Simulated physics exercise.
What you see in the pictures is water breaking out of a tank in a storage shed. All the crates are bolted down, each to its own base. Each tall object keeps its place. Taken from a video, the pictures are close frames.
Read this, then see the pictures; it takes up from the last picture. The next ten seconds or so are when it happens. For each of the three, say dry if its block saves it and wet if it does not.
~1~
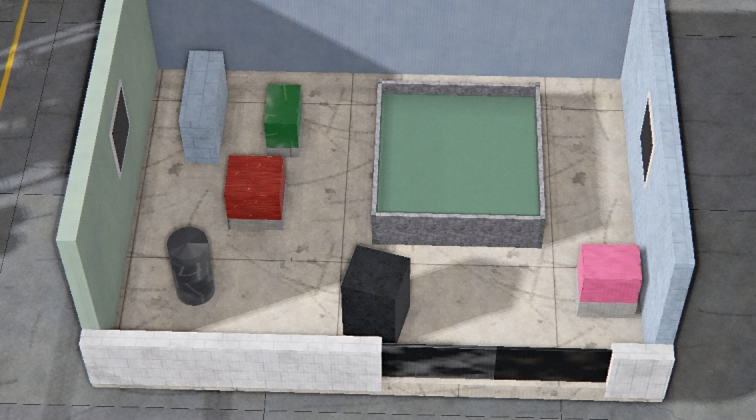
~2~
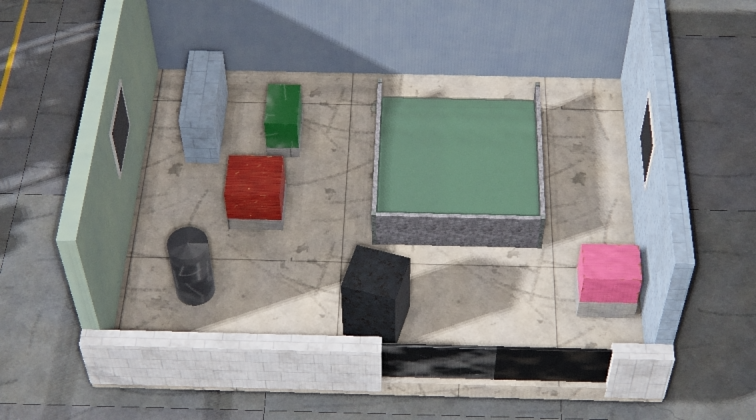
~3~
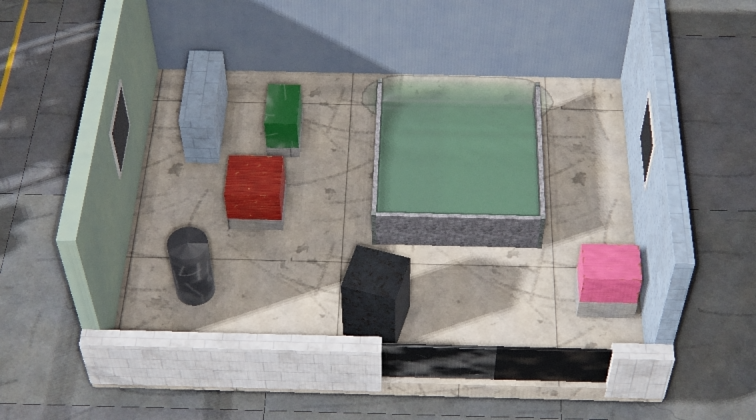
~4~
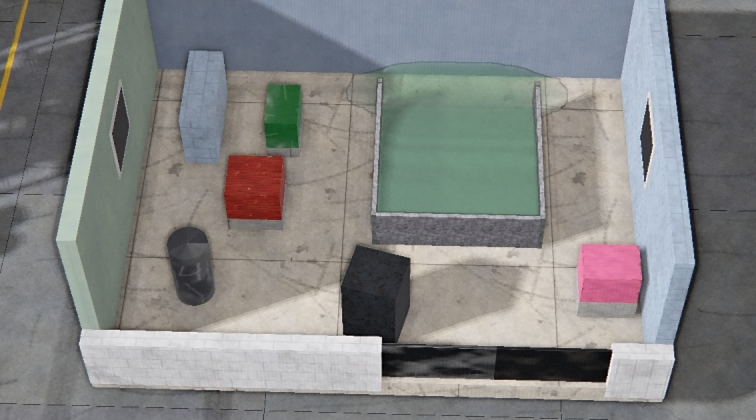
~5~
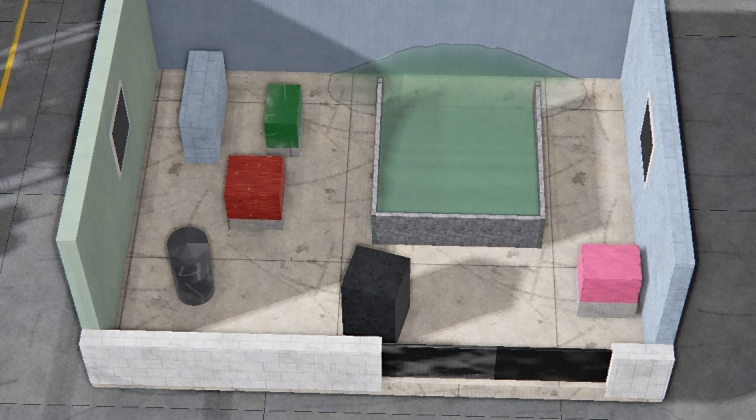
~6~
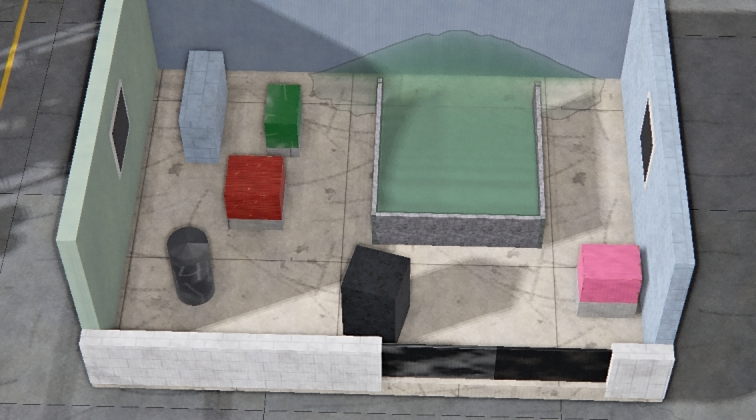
Red crate: Dry; green crate: Dry; pink crate: Dry.
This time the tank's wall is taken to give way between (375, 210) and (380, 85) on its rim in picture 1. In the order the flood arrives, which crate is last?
That would be the crate marked pink.
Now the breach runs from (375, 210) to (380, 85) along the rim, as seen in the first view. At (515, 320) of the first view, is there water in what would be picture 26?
Short version: Spared.
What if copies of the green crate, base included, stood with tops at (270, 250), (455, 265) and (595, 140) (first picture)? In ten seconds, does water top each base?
Outcome, in listed order: Is missed, is missed, is inundated.
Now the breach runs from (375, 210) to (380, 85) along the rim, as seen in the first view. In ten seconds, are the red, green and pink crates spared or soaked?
Going through them, the red crate gets reached, the green crate gets reached and the pink crate is never reached.
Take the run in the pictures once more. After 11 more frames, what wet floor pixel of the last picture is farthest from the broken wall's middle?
I'd put it around (158, 77).
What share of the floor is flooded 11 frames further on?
Some 30 per cent.
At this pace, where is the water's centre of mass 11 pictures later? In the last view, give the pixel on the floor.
Close to pixel (454, 139).
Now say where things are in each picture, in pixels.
The first picture shows the open tank at (458, 151) is whole and still.
In the second picture, the front is at (375, 110), out from the gap on the open tank's far side.
In the third picture, the front is at (368, 98), out from the gap on the open tank's far side.
In the fourth picture, the front is at (361, 75), out from the gap on the open tank's far side.
In the fifth picture, the front is at (338, 75), out from the gap on the open tank's far side.
In the sixth picture, the front is at (315, 74), out from the gap on the open tank's far side.
A moment on, water covers 15 % of the floor; the red crate not reached, the green crate water round its plinth, the pink crate not reached.
Next, water covers 30 % of the floor; the red crate water round its plinth, the green crate water round its plinth, the pink crate not reached.
Then, water covers 60 % of the floor; the red crate water round its plinth, the green crate water round its plinth, the pink crate water round its plinth.
Later, water covers 95 % of the floor; the red crate water round its plinth, the green crate water round its plinth, the pink crate water round its plinth.
In the end, water covers 100 % of the floor; the red crate stayed above the water, the green crate stayed above the water, the pink crate stayed above the water.
